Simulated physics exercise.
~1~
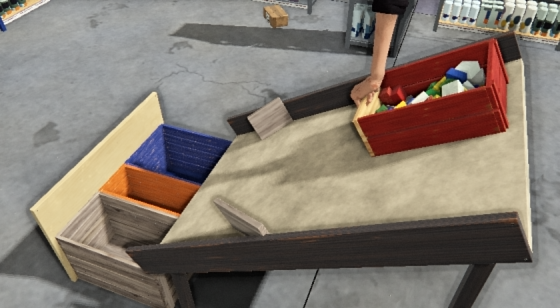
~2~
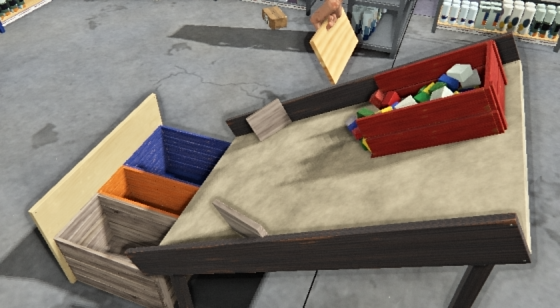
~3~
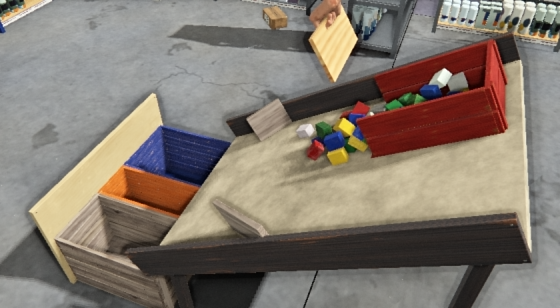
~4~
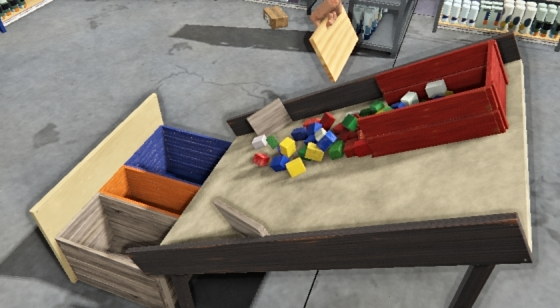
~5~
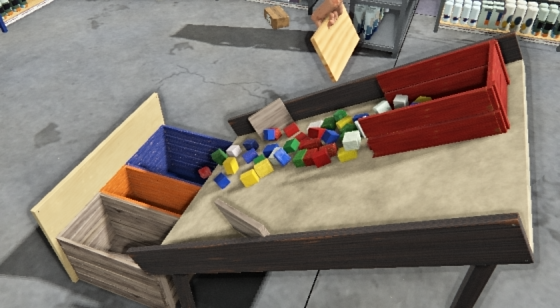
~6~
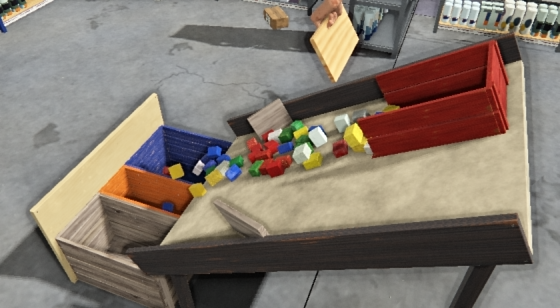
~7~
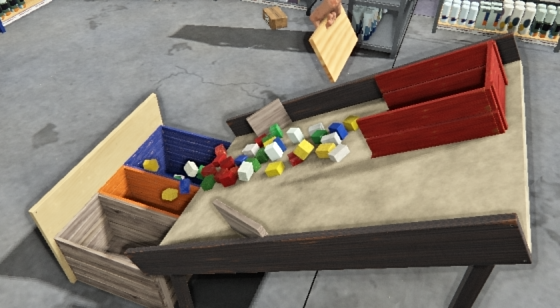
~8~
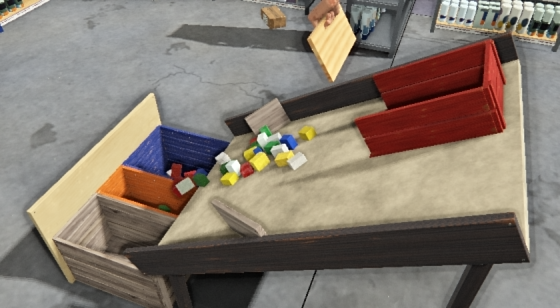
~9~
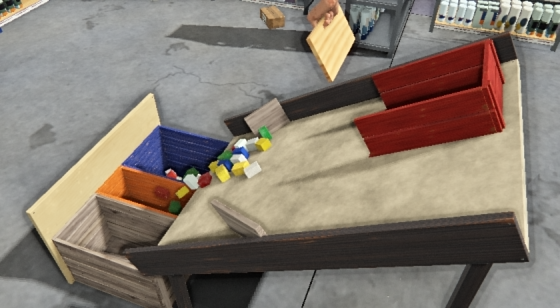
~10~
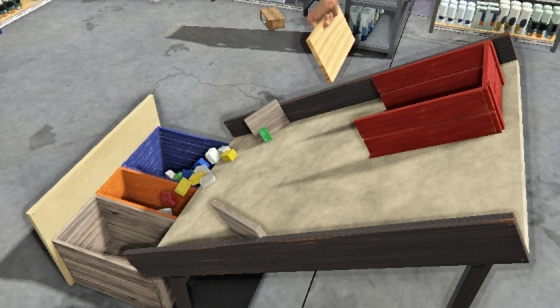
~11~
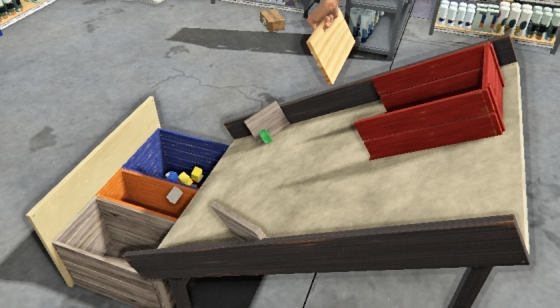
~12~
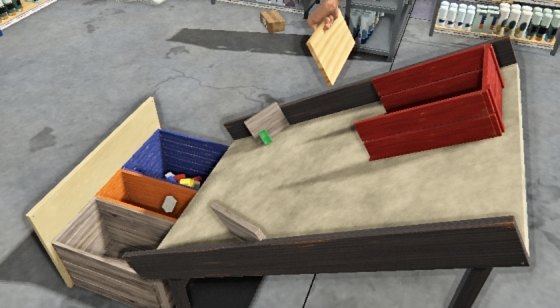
On a sloping table above a concrete floor, a hand lifted the wooden gate from a red pen, and colourful blocks tumbled down past two angled boards into the blue and orange bins, leaving one green block resting against the far board.
